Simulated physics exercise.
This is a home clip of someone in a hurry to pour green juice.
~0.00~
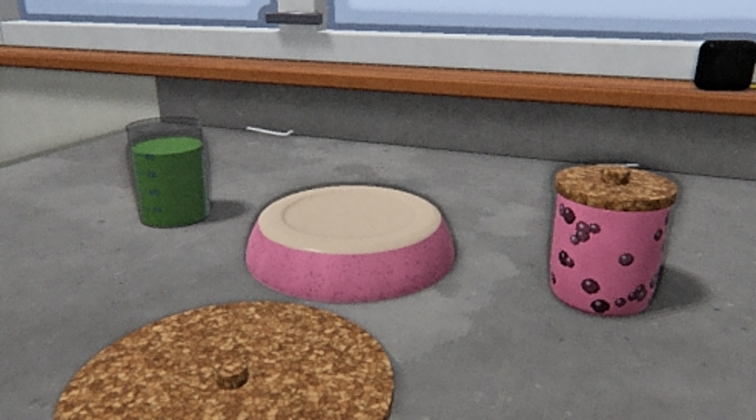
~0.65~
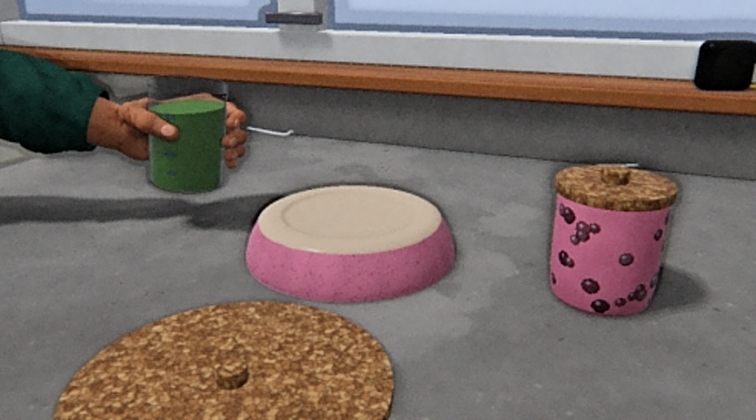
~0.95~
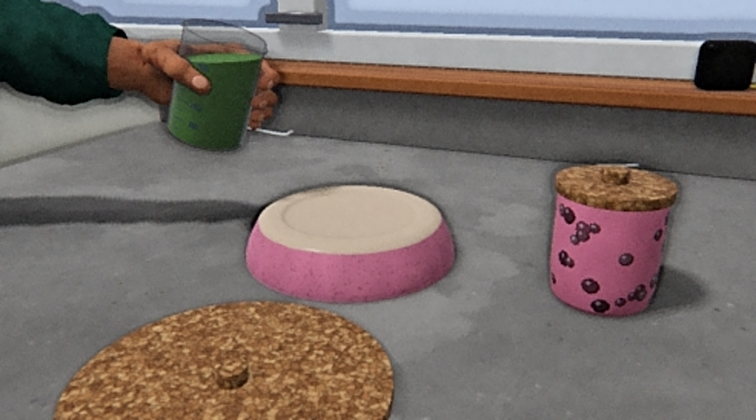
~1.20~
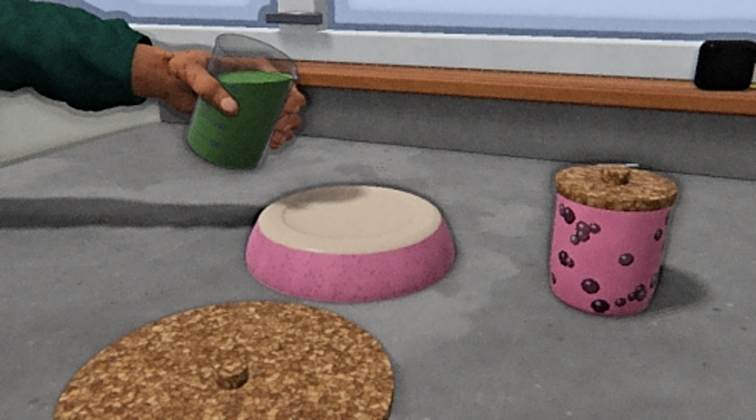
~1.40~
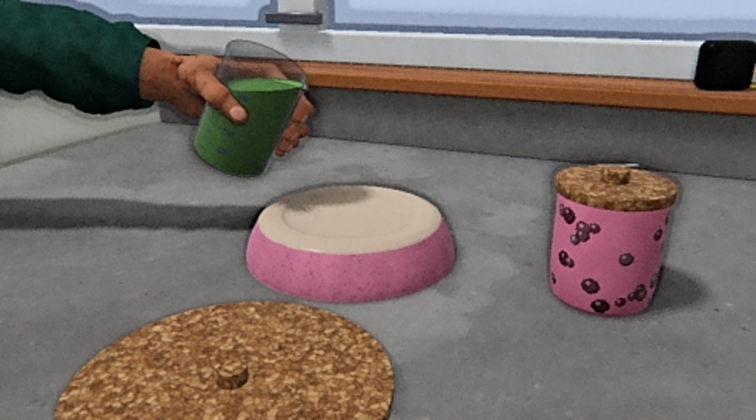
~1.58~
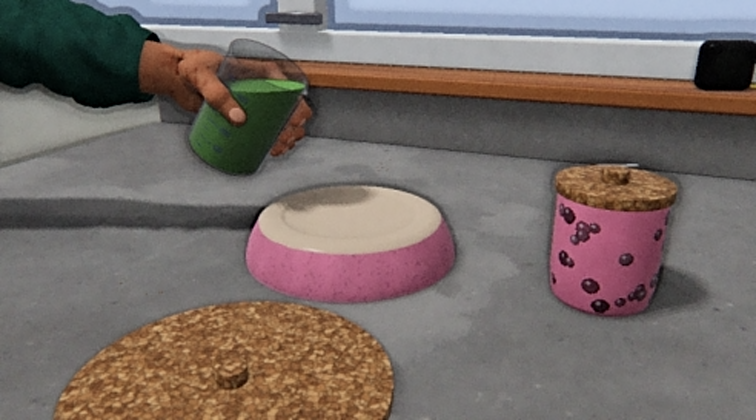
On a grey countertop beneath a window with an orange-brown sill, seen from slightly above by a still camera, a clear beaker of green liquid stands at left. An upside-down pink dish with a cream base sits centrally, behind a round cork piece, with a cork-lidded, berry-patterned pink mug at right. A dark-green-sleeved hand grips the beaker, lifts it rightward and tilts it near the dish, nothing leaving it.
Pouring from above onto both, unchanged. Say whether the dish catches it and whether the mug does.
In the end the dish turns it away. The mug turns it away.
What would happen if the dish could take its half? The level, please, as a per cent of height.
It rises to about 20 per cent of its height.
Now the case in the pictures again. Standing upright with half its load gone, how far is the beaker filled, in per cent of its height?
I'd put the level around 40 percent of the height.
Around 2.3 s, it runs off the upturned base of the dish.
Around 3.2 s, it hits the lid of the mug and runs off.
Around 4.6 s, the dish is empty, in a puddle; the mug is empty, in a puddle.
